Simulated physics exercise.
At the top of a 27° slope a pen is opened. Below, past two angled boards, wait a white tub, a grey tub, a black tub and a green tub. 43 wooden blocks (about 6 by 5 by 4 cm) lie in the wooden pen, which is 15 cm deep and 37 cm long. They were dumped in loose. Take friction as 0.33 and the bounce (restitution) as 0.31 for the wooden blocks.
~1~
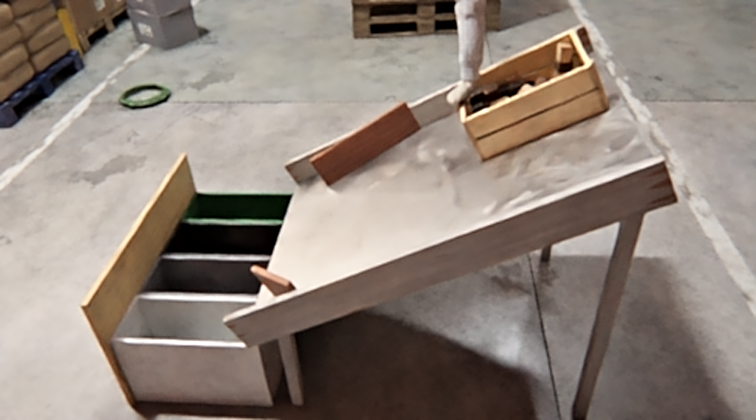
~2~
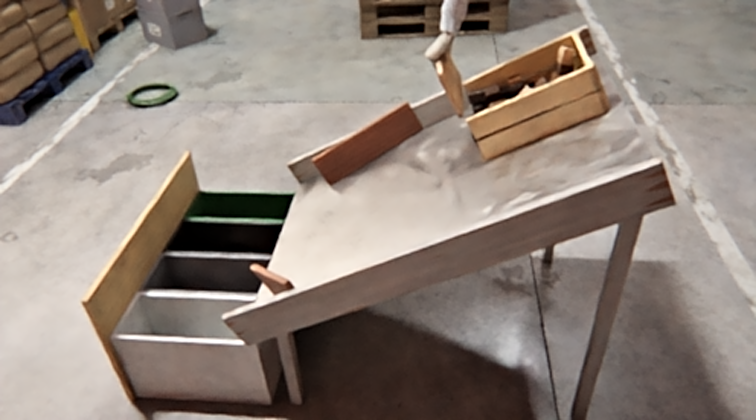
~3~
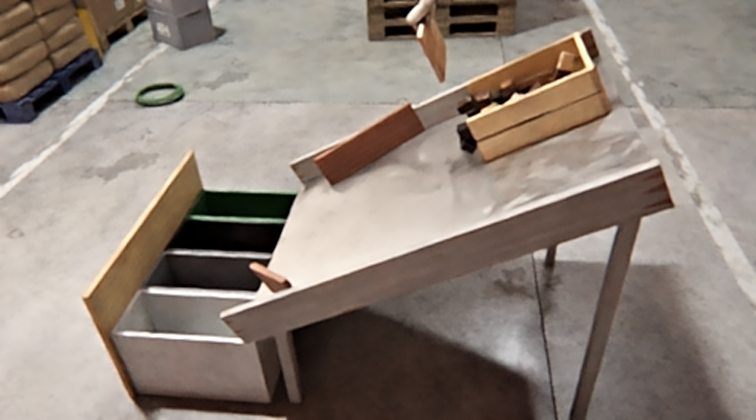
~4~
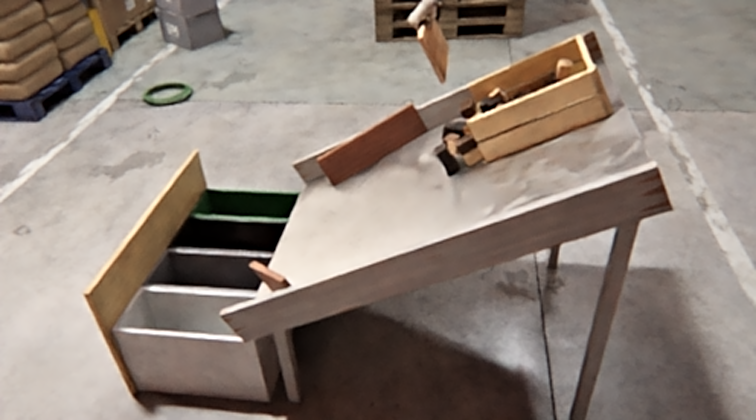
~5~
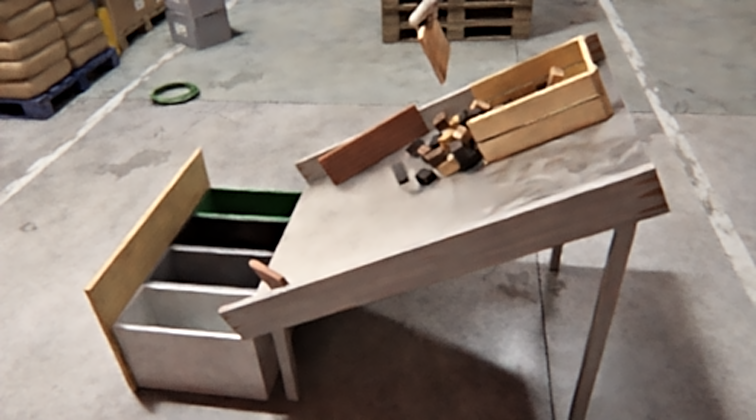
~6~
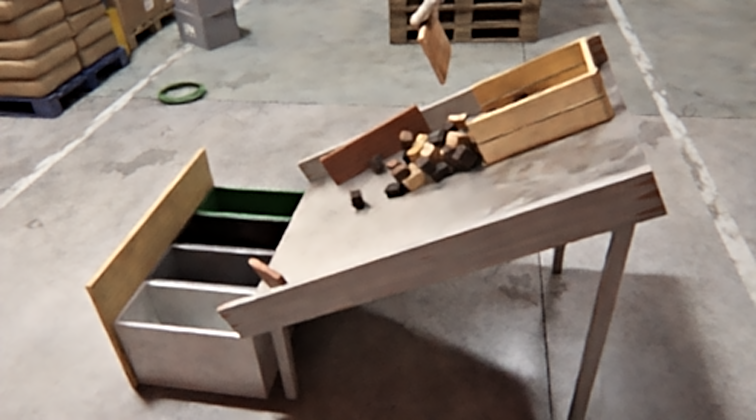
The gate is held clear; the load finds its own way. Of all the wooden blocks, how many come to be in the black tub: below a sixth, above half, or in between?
In the end over half of them are in the black tub.
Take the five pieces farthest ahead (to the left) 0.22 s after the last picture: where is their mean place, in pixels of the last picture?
Around (308, 206).
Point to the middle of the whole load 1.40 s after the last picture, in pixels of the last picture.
At about (223, 278).
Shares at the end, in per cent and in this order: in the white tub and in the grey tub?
About 0 and 10 per cent.
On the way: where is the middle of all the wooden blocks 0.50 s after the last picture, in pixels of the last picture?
Around (313, 208).
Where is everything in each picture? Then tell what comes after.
In the first picture (each is followed by its nearest rim corner in this view; the camera moves round a little), wooden pen, (587, 66); black tub, (282, 257); none out.
Wooden pen, (587, 67), in the second picture.
Wooden pen, (588, 69); 3 out, in the third picture.
Wooden pen, (589, 71); 10 out, the lowest block at (451, 164), in the fourth picture.
Wooden pen, (590, 72); 20 out, the lowest block at (415, 147), in the fifth picture.
Wooden pen, (590, 74); black tub, (287, 252); 28 out, the lowest block at (356, 199), in the sixth picture.
Then, 0.22 s after the last picture, 1 still in the wooden pen, 41 on the slope and 1 in the air.
Then, 0.50 s after the last picture, 10 in the black tub, 26 on the slope and 7 in the air.
Then, 0.90 s after the last picture, 3 in the grey tub, 32 in the black tub, 4 in the green tub, 1 on the slope and 3 in the air.
Final count (1.40 s after the last picture), 4 in the grey tub, 33 in the black tub and 6 in the green tub. Asked share, 33 of 43, 77 per cent.
